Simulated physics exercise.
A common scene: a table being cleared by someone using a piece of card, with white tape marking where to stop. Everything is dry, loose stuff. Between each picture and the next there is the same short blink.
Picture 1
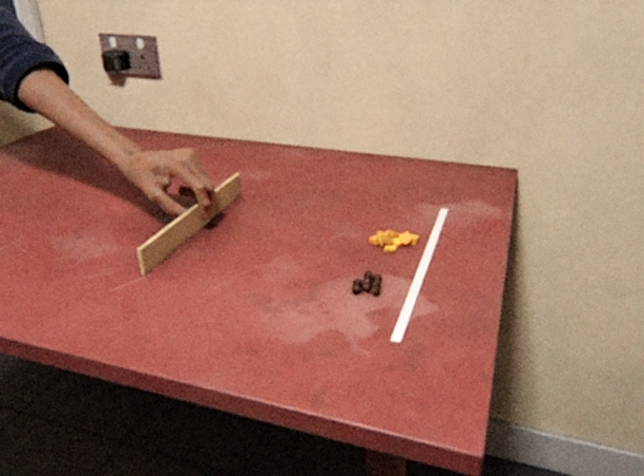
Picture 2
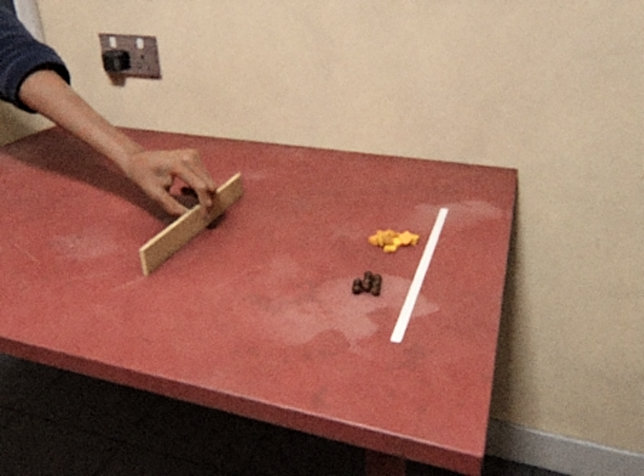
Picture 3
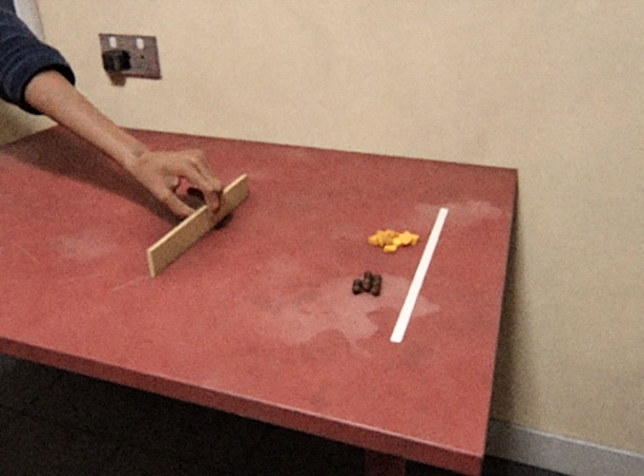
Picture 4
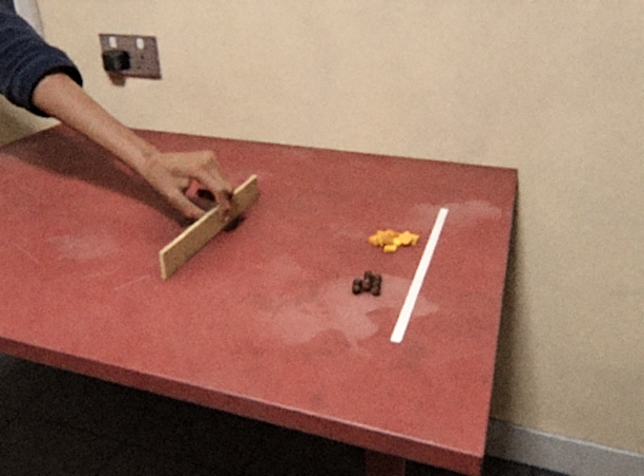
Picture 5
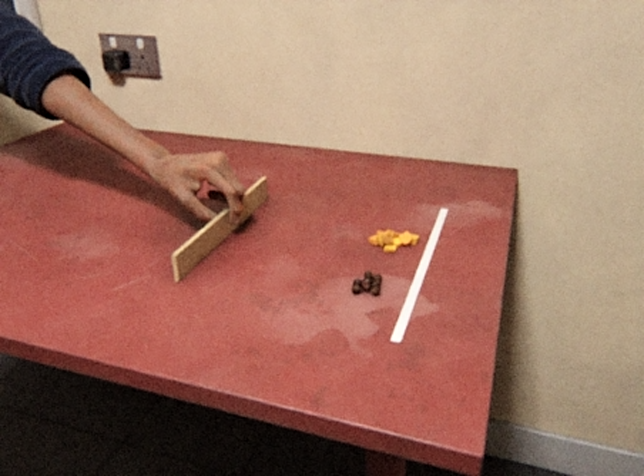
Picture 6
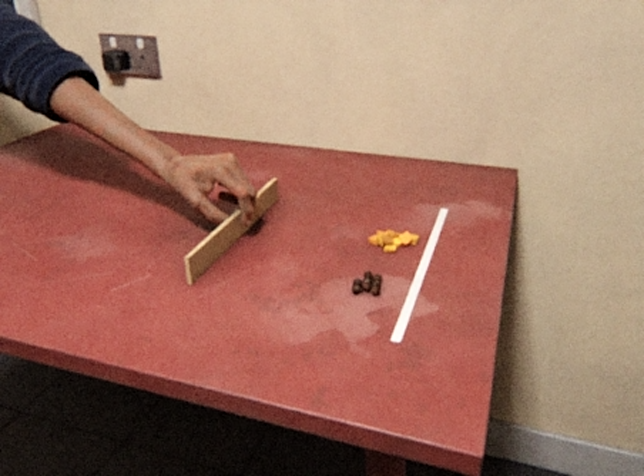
A hand held a piece of card upright on a red table and slid it slowly a short way to the right, while the small yellow and dark brown pieces near the white tape stayed still.
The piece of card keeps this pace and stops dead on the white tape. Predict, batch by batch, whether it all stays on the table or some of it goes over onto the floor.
In order: Nearer batch: Some lost; farther batch: None lost.
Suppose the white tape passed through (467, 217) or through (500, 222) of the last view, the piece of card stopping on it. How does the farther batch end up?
Result 1: It is kept from falling; result 2: It sheds bits off the end.
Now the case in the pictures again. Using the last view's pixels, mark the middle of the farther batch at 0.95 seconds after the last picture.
Its centre sits near (455, 249).
Then, 0.46 s later than the last frame, piece of card still moving, near (332, 226); nearer batch all on the table, its front near (376, 291); farther batch all on the table, its front near (411, 239).
Then, 0.95 s later than the last frame, piece of card stopped at the white tape; nearer batch all on the table, its front near (447, 284); farther batch all on the table, its front near (472, 246).
Then, 1.23 s later than the last frame, piece of card stopped at the white tape; nearer batch all on the table, its front near (501, 288); farther batch all on the table, its front near (472, 246).
When it is over, piece of card stopped at the white tape; nearer batch every one over the edge; farther batch all on the table, its front near (472, 246).
